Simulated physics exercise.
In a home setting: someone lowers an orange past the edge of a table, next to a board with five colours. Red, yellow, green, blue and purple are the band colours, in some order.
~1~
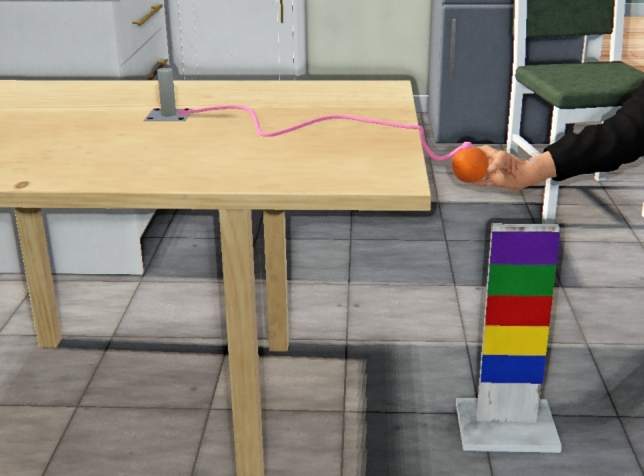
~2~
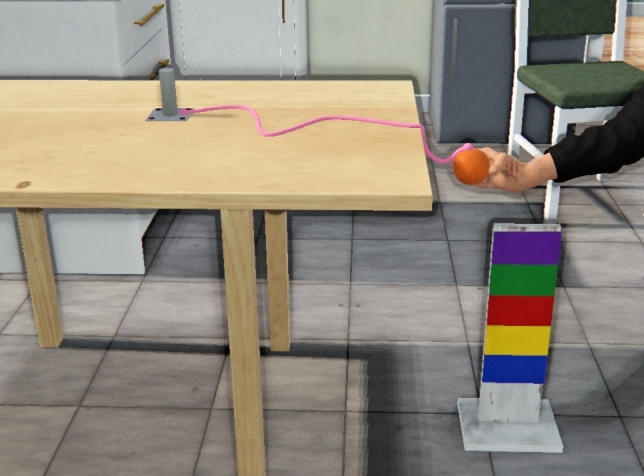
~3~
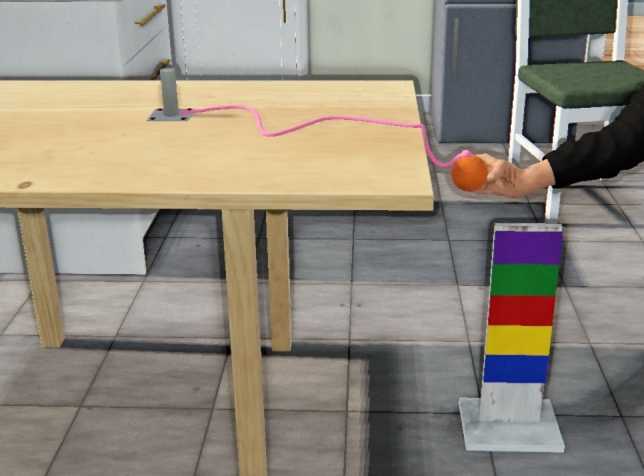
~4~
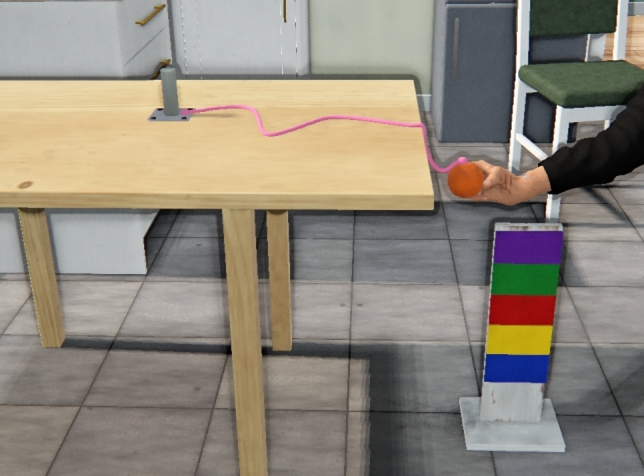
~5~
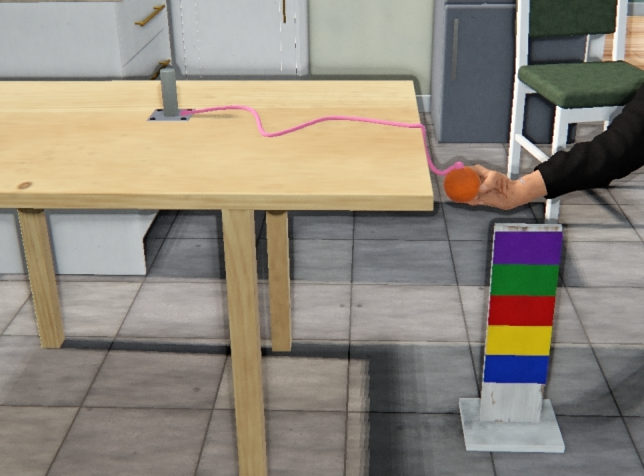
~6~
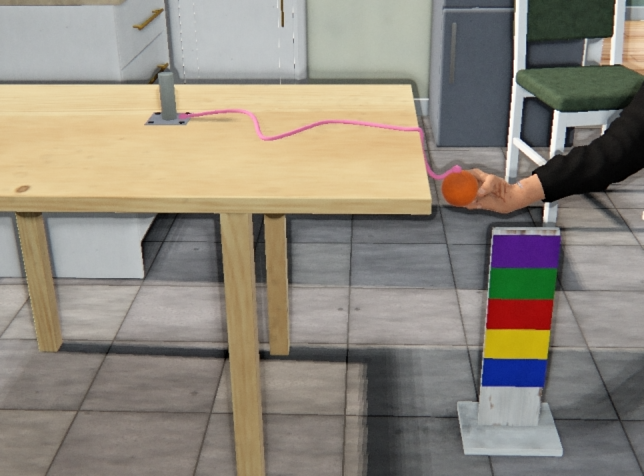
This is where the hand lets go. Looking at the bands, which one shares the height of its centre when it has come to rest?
The red one shares that height.
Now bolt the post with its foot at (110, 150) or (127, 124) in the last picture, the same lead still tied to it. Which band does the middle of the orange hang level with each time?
Result per try, in order: Green / green.
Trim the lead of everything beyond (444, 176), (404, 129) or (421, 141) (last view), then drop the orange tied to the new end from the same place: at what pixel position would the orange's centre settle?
In turn, (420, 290) for the first, (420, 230) for the second and (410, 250) for the third.
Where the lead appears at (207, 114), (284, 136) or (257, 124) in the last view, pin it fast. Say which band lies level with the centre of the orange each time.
In order: Red; purple; green.
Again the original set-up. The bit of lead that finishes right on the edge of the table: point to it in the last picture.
Position: Approx. (327, 122).
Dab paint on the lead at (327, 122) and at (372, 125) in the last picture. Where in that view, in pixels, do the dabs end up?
They finish close to (419, 134) and close to (419, 179).
Soon after, orange near (447, 311); level with red.
Then, orange near (384, 296); level with red.
Further on, orange near (427, 304); level with red.
At rest, orange near (417, 304); level with red. At red.
